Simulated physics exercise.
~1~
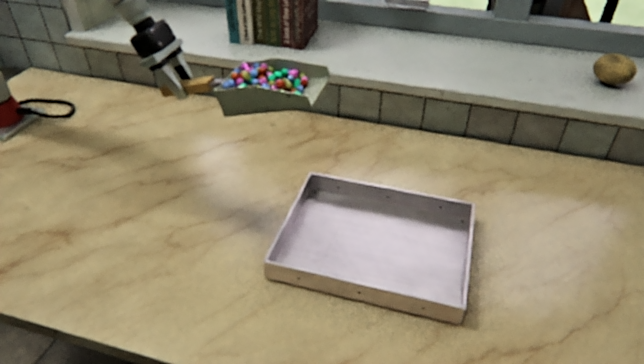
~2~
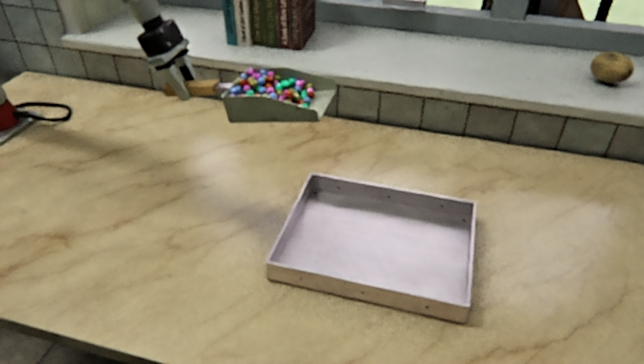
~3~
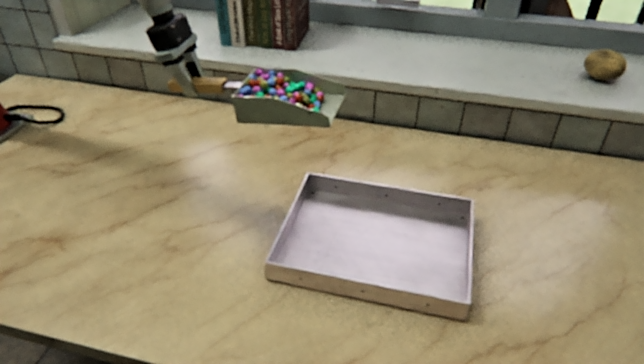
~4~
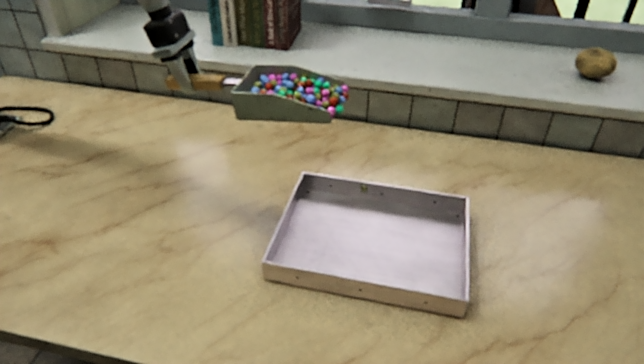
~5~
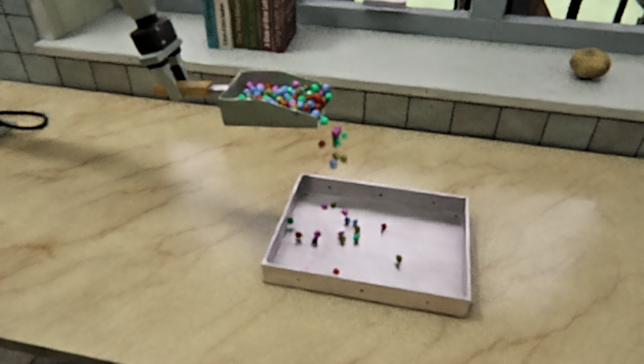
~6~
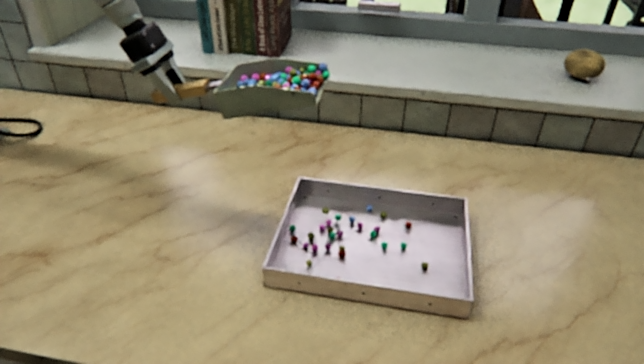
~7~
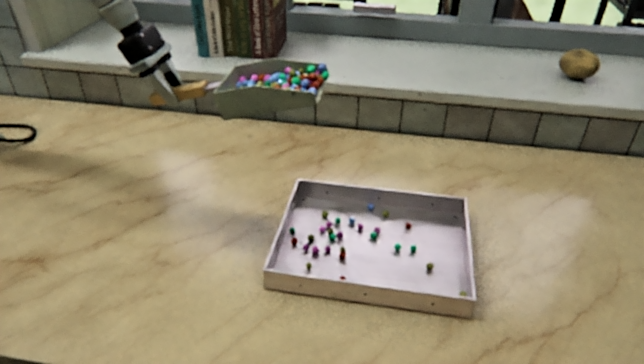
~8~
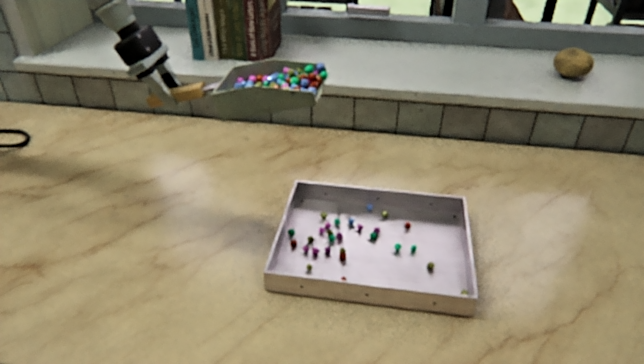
A robot arm at the upper left grips a grey scoop heaped with small, round, multicoloured sweets above a beige marbled worktop, seen from slightly above. A shallow, pale, empty tray lies below to the right, with books and a brown, potato-like object on the white windowsill behind. The arm moves the scoop slightly right and down, turning it a little. Some sweets then spill over its front edge and scatter across the tray. The scoop tips back, the pouring stops, and it ends still holding most of the sweets, with a small share lying in the tray.
